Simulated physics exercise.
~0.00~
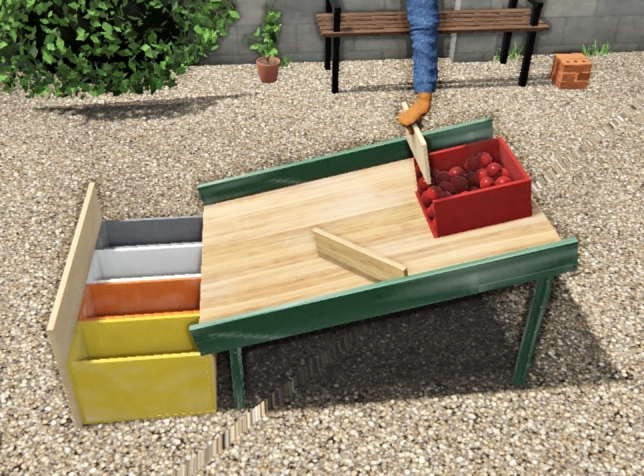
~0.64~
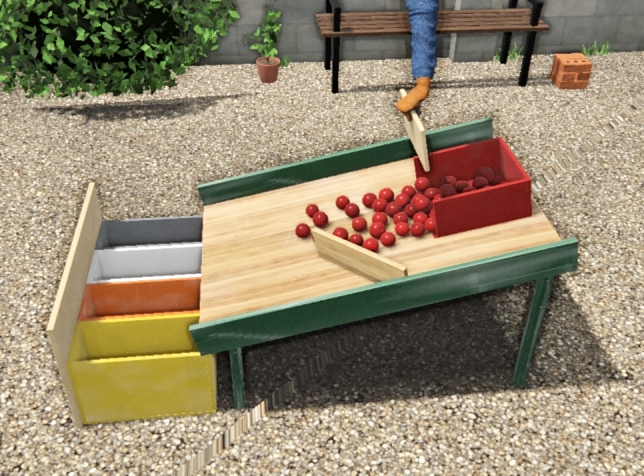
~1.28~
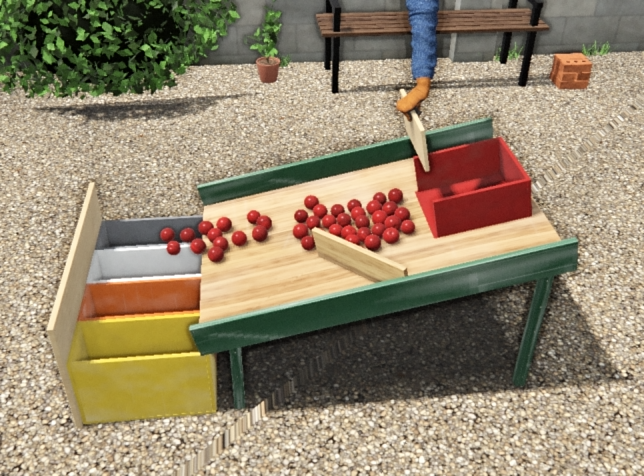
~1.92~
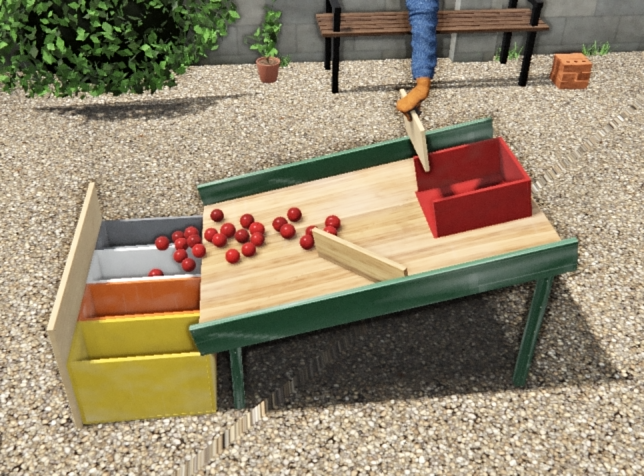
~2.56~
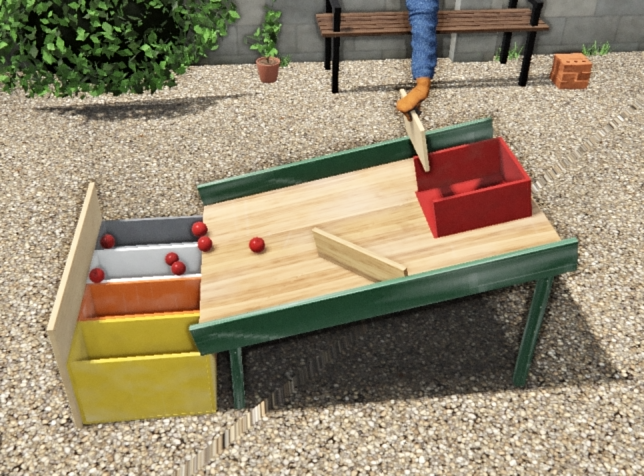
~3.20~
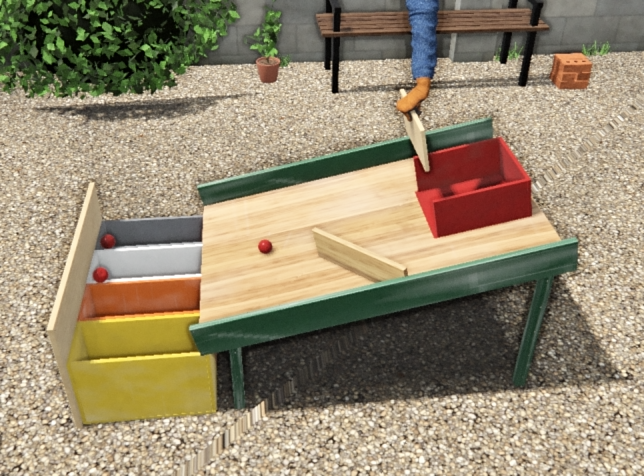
Red apples roll down the sloping table into the white and grey bins, one lingering.
